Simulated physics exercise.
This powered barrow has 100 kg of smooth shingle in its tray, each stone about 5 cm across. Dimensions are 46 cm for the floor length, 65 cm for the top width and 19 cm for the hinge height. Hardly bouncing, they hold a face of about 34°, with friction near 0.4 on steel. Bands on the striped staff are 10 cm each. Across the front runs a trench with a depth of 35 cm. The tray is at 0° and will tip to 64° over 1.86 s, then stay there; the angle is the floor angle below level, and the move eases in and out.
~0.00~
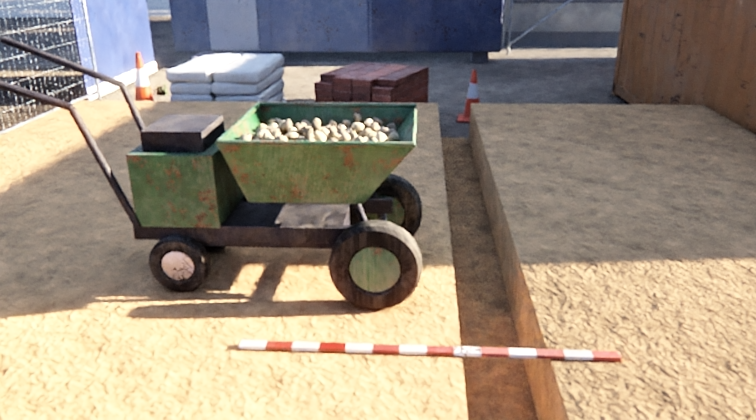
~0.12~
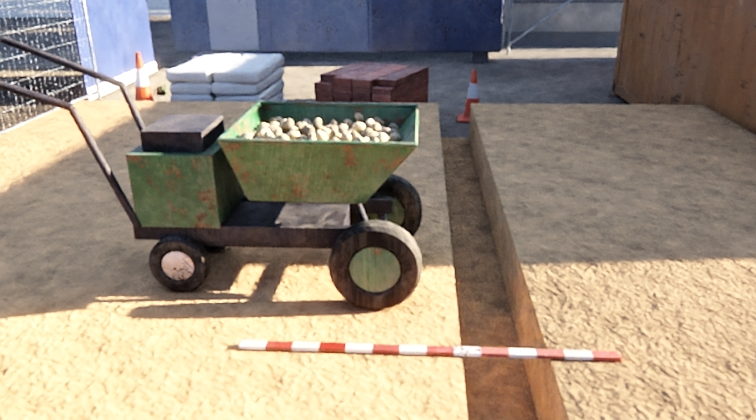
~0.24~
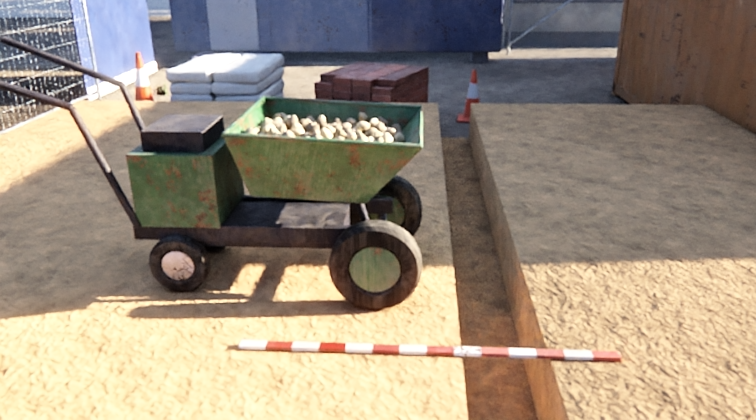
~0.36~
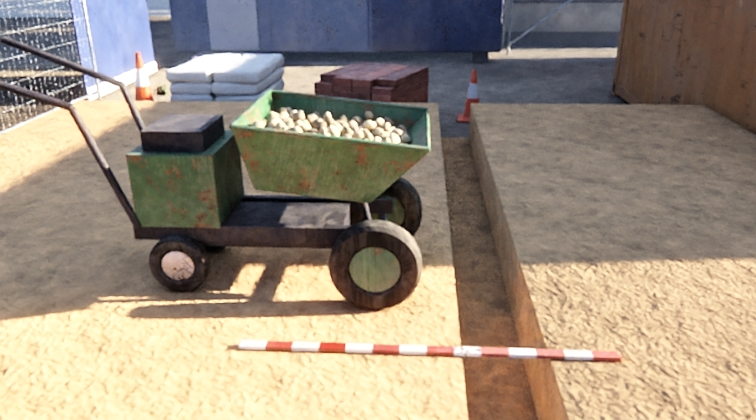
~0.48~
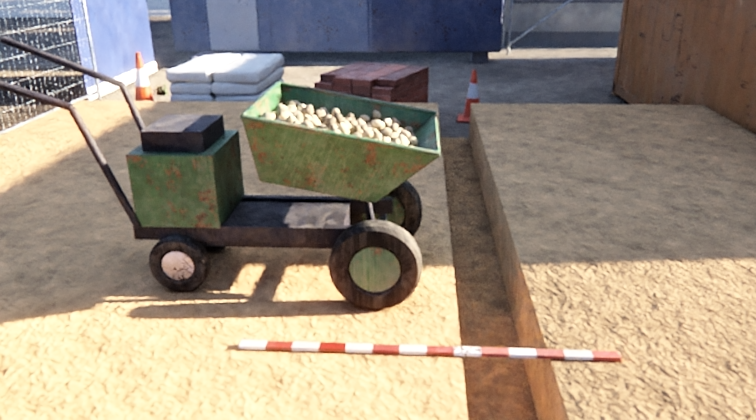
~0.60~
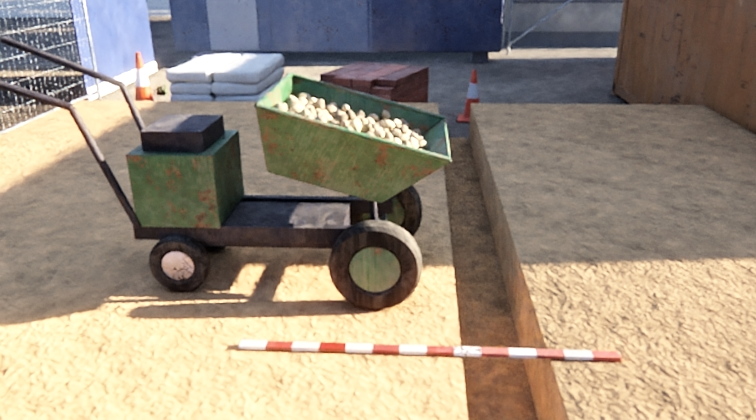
At the start, a green powered barrow with a level tray of smooth pale stones stands beside a trench, behind a red-and-white striped staff. The tray begins tilting slowly, then more quickly, its left end rising and its right lip moving rightward and slightly down, while the barrow's wheels stay still.
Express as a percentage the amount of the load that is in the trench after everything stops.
The amount is close to 47 per cent of the load.
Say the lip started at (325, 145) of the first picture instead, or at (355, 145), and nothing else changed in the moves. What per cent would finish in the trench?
I'd expect some 95 per cent, then some 100.
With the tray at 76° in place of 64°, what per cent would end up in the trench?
Near 35 per cent then.
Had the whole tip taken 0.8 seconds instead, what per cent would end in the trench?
About 35%.
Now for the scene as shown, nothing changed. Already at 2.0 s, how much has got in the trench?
10 per cent or so by then.
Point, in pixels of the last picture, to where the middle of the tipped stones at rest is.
The middle should be near (536, 274).
After 1.4 s the floor is at 54°; 100 % in the tray; the foremost stones are at (505, 202).
After 2.0 s the floor is at 64°; 51 % in the tray, 11 % in the trench, 38 % past the trench; the foremost stones are at (617, 264).
After 2.3 s the floor is at 64°; 28 % in the tray, 19 % in the trench, 54 % past the trench; the foremost stones are at (710, 280).
After 4.3 s the floor is at 64°; 0 % in the tray, 47 % in the trench, 53 % past the trench; the foremost stones are past the picture's edge.
